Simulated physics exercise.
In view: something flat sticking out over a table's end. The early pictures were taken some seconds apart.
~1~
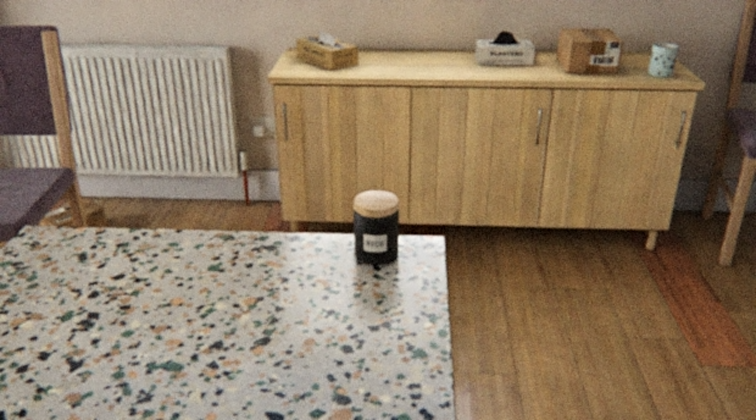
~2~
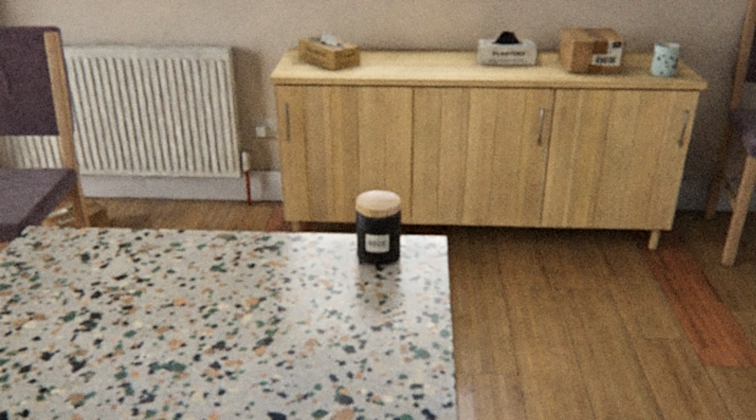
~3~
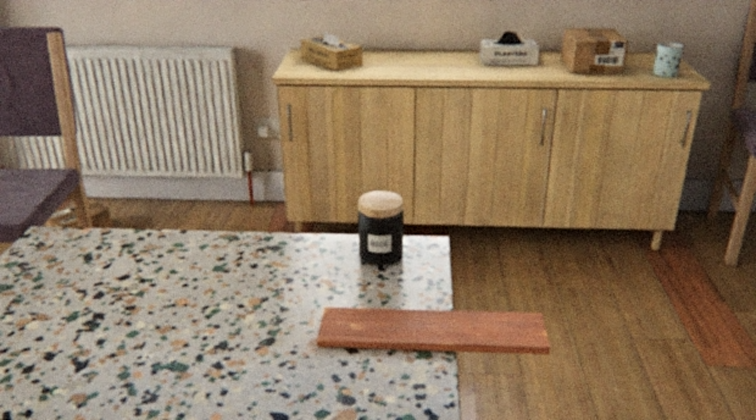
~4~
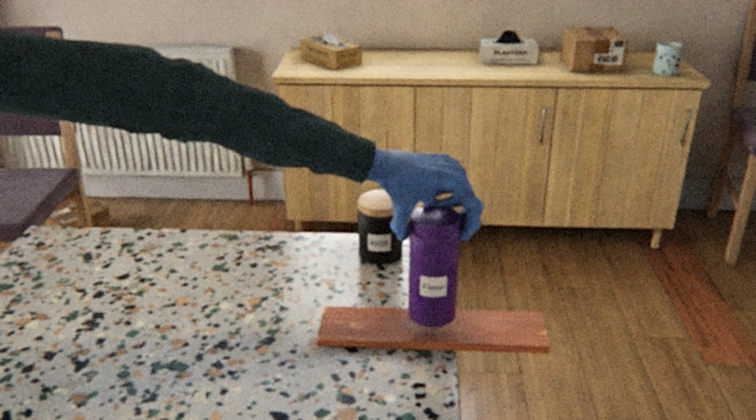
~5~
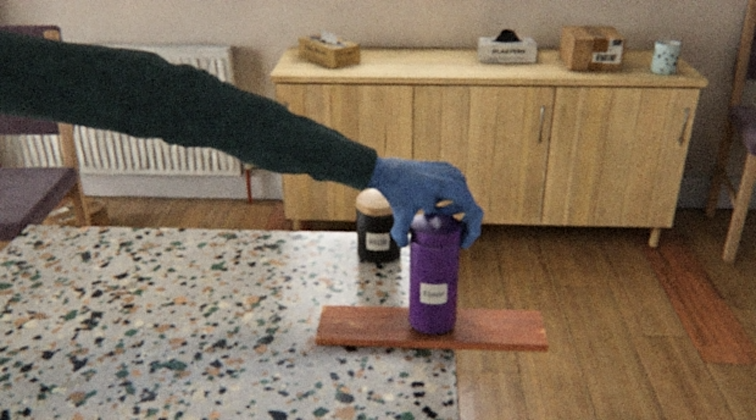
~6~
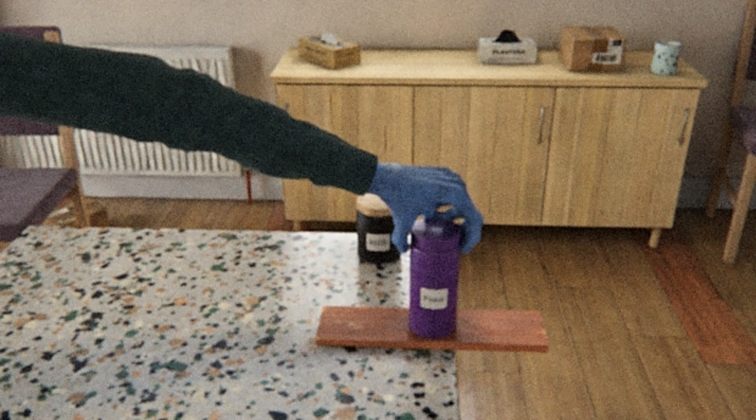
A gloved hand lowers a purple jar onto an orange plank overhanging the speckled table's edge.
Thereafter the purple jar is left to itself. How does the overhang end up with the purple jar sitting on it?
The equilibrium lasts.
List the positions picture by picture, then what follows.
In the first picture, the last thing is not in view yet.
In the second picture, the last thing is not in view yet.
In the third picture, the last thing is not in view yet; orange plank (432, 330).
The fourth picture shows coming down; purple jar (434, 267); orange plank (432, 329).
The fifth picture shows coming down; purple jar (434, 273); orange plank (431, 327).
The sixth picture shows in place under the hand; purple jar (434, 278); orange plank (431, 328).
Then, 0.40 s on from there, no change.
Then, 0.80 s on from there, purple jar resting near (434, 279).
In the end, all 3 unmoved. At the end, from the last picture's camera, purple jar near (434, 279). The plank keeps its balance.
